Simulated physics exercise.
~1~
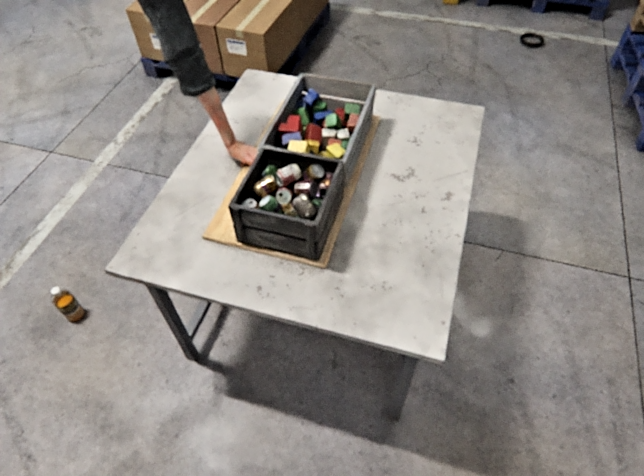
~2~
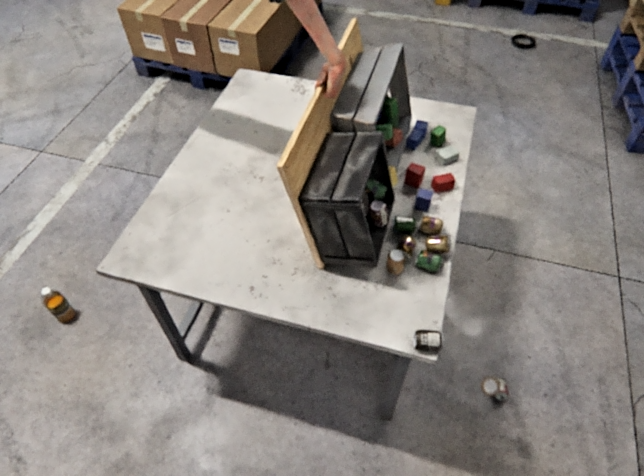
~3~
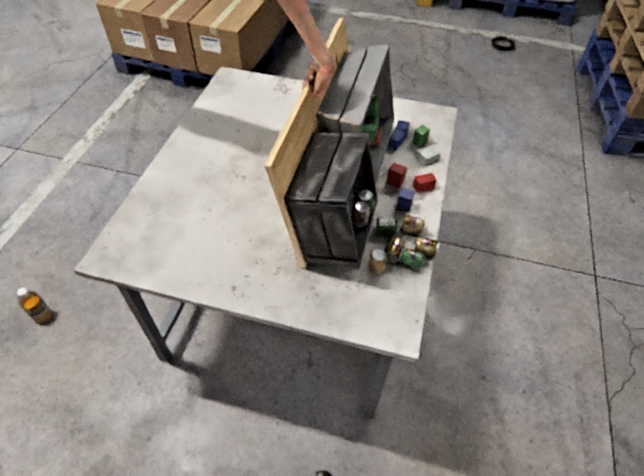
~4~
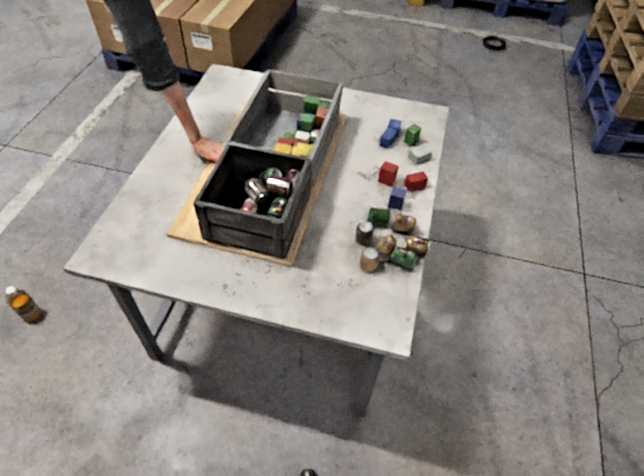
In a warehouse with a concrete floor, seen from above, a pale table stands near stacked cardboard boxes on a blue pallet, with an orange bottle on the floor at left. On the table, a plywood board carries a grey box of colourful toy bricks behind a black box of mini cans. A worker's hand lifts the board's left side, tipping it steeply to the right, and bricks and cans spill across the table, with one can dropping to the floor. The hand holds it nearly upright, then lowers it flat. Both boxes still hold part of their loads, while the spilled pieces lie scattered at right.
